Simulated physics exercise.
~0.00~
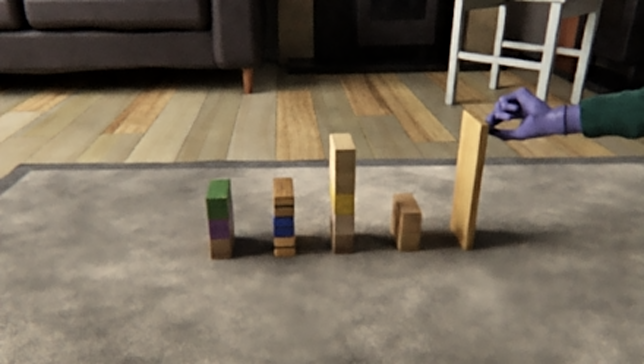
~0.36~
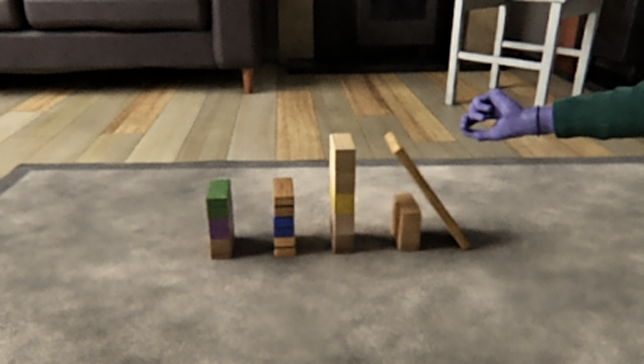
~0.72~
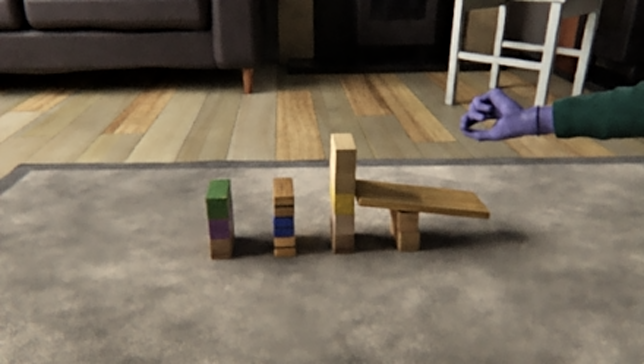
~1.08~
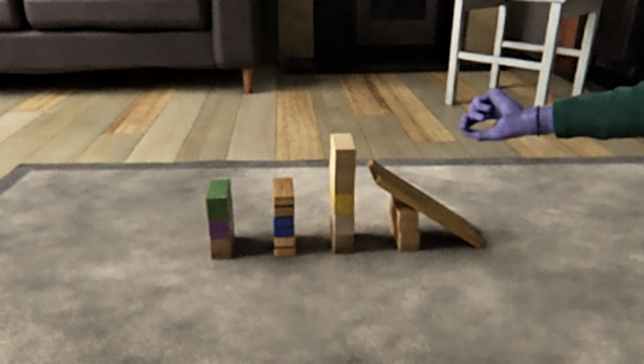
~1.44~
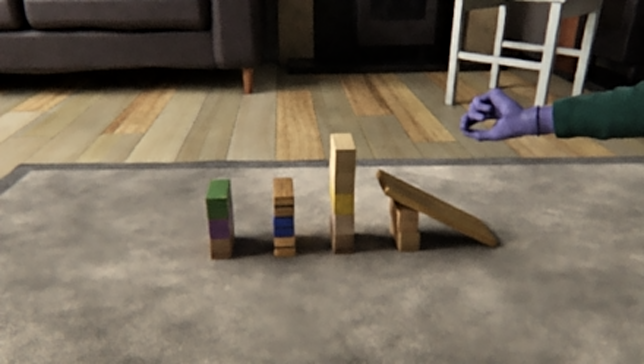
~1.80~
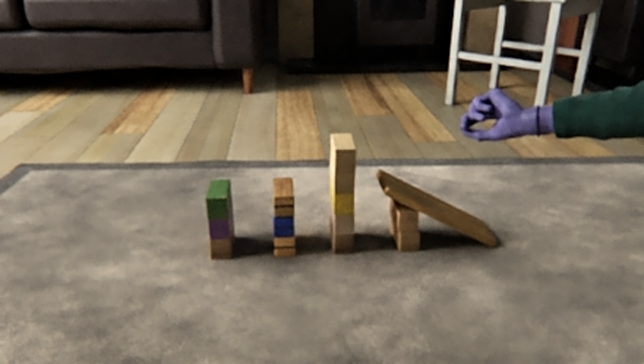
A tall wooden board, pushed near its top by a purple-gloved hand, tips left onto a short stack of blocks, knocks against the tallest column, then slides back to the right and rests slanted over the short stack, with every column still standing.
